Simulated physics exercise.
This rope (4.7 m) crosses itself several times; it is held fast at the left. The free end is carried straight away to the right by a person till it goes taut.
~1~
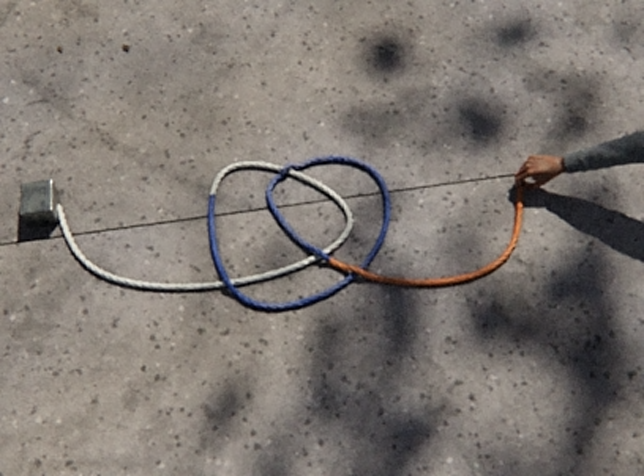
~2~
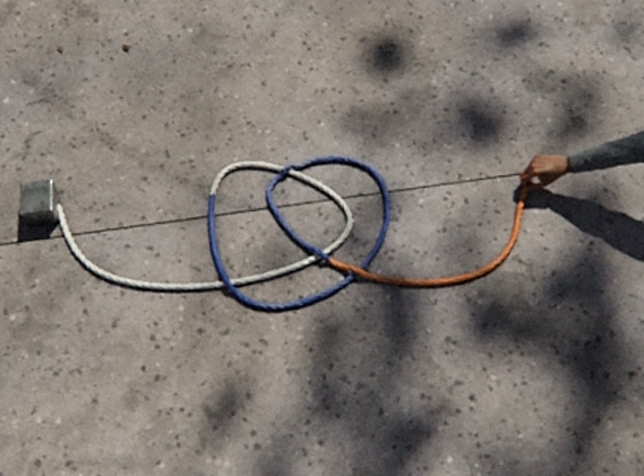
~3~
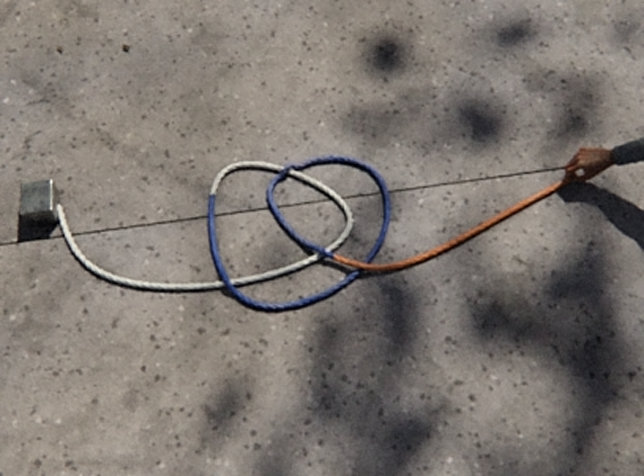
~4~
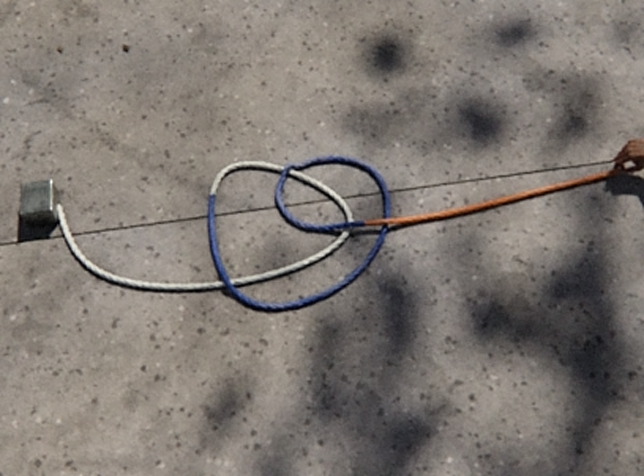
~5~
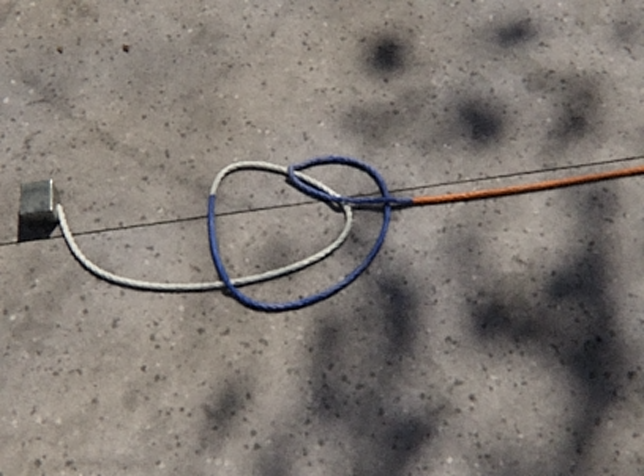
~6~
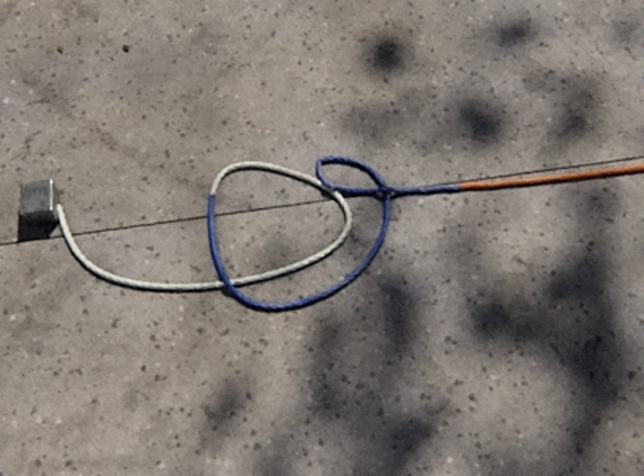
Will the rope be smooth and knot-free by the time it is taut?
Yes, it has no knot in it.
Next, the ends are 2.9 m apart, loops still 53 cm across.
Then, the ends are 3.6 m apart, loops still 43 cm across.
After that, the ends are 4.3 m apart, loops still 35 cm across.
Later, the ends are 4.7 m apart, and it runs straight.
At the end, the ends are 4.7 m apart, and it runs straight.
